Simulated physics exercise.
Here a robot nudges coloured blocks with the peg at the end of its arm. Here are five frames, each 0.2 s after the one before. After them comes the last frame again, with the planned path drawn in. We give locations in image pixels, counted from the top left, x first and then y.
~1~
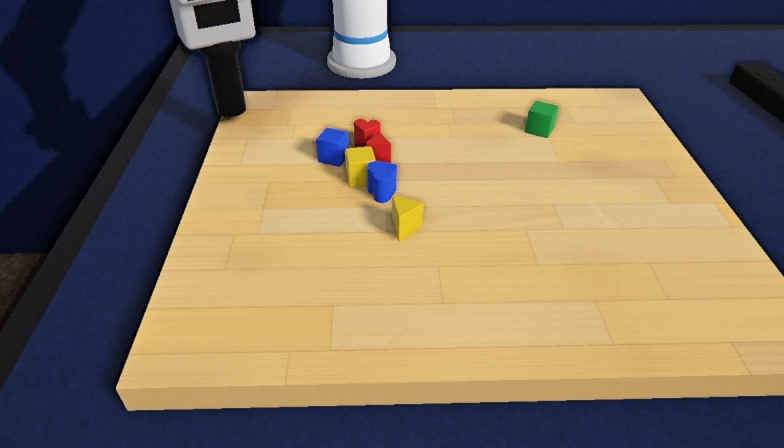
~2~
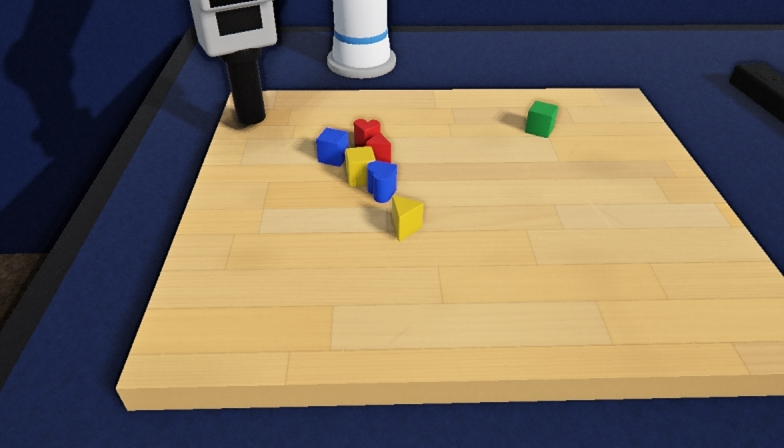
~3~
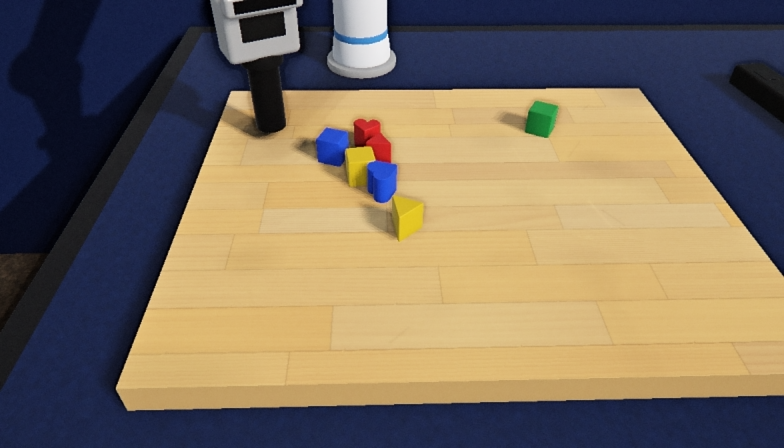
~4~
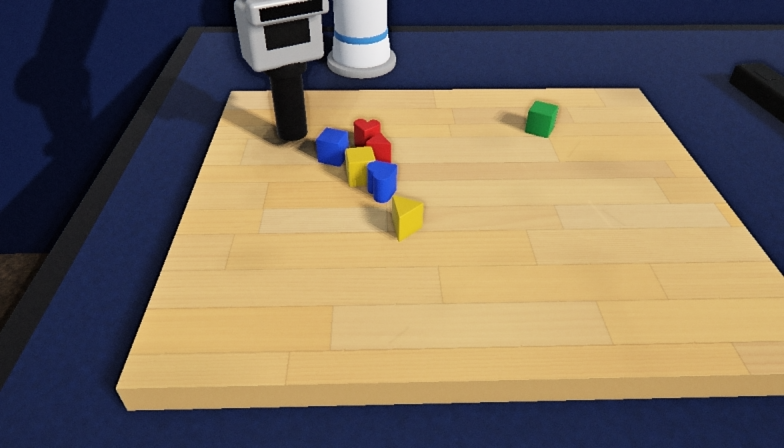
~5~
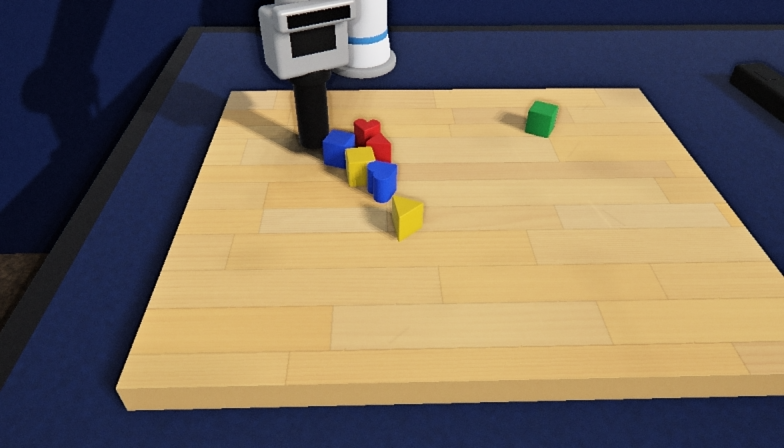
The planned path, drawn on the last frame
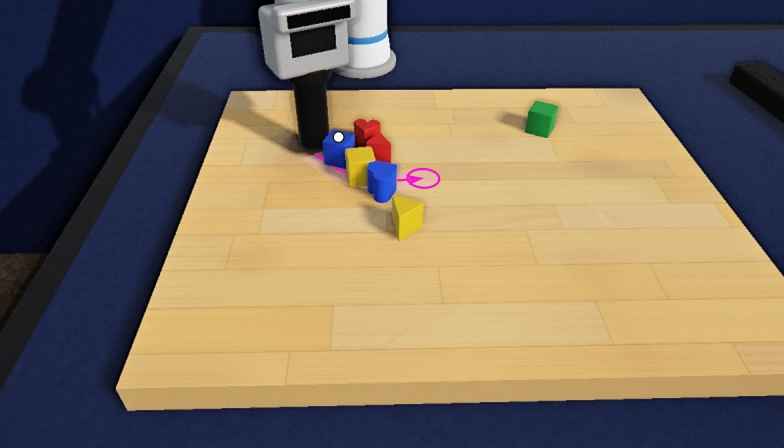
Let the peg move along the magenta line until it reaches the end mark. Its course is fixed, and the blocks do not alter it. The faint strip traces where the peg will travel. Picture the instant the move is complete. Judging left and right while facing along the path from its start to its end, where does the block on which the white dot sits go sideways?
Goes left.
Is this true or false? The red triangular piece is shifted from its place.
Verdict: True.
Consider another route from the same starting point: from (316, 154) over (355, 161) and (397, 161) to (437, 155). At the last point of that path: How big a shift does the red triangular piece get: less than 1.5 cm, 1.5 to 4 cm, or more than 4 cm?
The displacement of the red triangular piece is above 4 cm.
The line goes from (316, 154) by way of (342, 171) and (381, 180) to (423, 178); the dot is on the blue square piece.
On the path given first. One third of the way, peg (342, 159); blue square piece (368, 142), turned 45° anticlockwise; yellow square piece (370, 158); red triangular piece (391, 137), turned 40° anticlockwise; blue heart block (386, 173).
Two thirds of the way, peg (382, 168); blue square piece (401, 143), turned 90° anticlockwise; yellow square piece (414, 164), turned 25° anticlockwise; red triangular piece (406, 133), turned 110° anticlockwise; blue heart block (408, 183), turned 100° clockwise.
At the end, peg (424, 166); blue square piece (415, 139), turned 120° anticlockwise; yellow square piece (451, 169), turned 20° clockwise; red heart block unmoved; red triangular piece (410, 128), turned 135° anticlockwise; blue heart block (410, 184), turned 110° clockwise.
